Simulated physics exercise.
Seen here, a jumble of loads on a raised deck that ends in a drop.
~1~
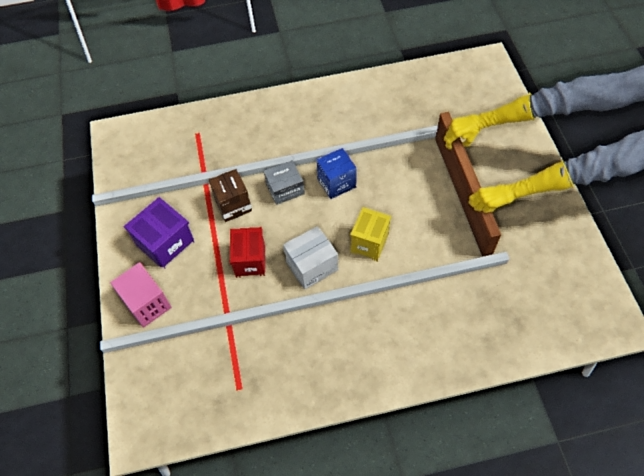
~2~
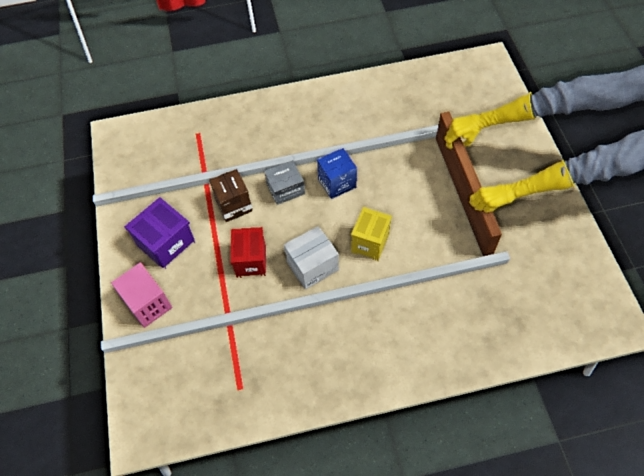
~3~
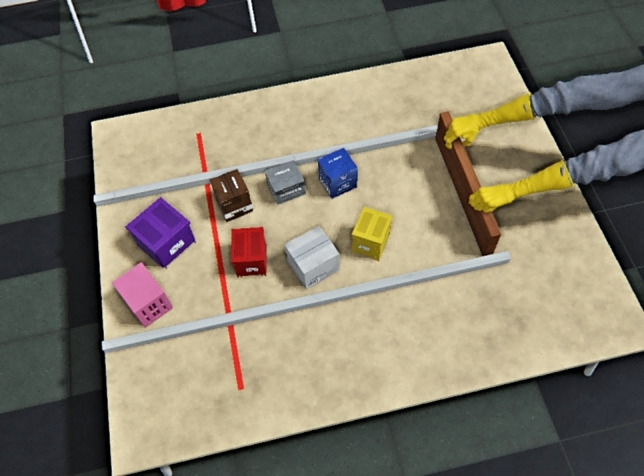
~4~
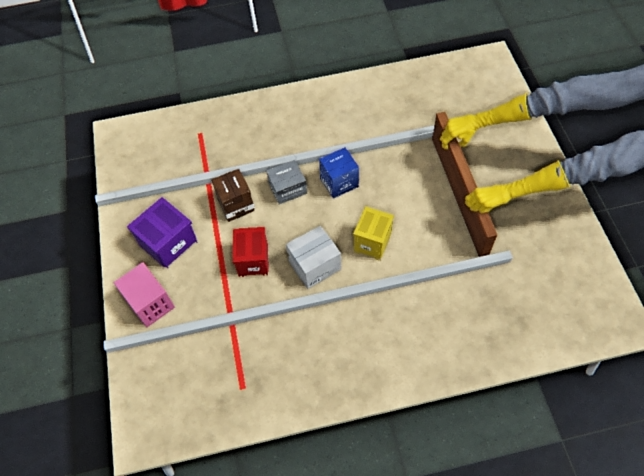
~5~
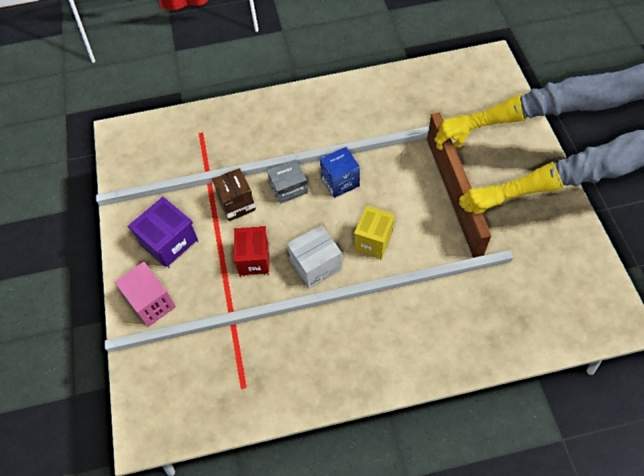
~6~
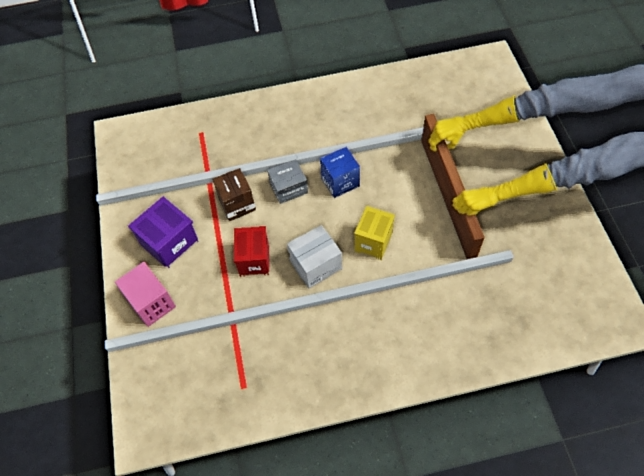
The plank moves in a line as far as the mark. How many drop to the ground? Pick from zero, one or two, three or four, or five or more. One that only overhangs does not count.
The number that fall off is zero.
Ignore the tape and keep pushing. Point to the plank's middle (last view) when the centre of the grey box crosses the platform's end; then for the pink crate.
Near (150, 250) and (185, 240).
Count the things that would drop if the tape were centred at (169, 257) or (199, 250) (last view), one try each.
Try by try, 2 and 0.
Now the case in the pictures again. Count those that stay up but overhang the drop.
The number is 0.
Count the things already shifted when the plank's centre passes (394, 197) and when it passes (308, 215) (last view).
At the one place 0, at the other 6.
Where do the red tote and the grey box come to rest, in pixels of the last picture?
First (192, 253), then (165, 204).
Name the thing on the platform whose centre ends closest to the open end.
The pink crate ends nearest.
Soon after, none off yet; pink crate at rest near (146, 295); purple tote at rest near (165, 233); brown parcel at rest near (235, 195).
After that, none off yet; pink crate at rest near (146, 295); purple tote at rest near (165, 233); brown parcel displaced about its own width near (211, 198).
In the end, the number that fall off is zero.
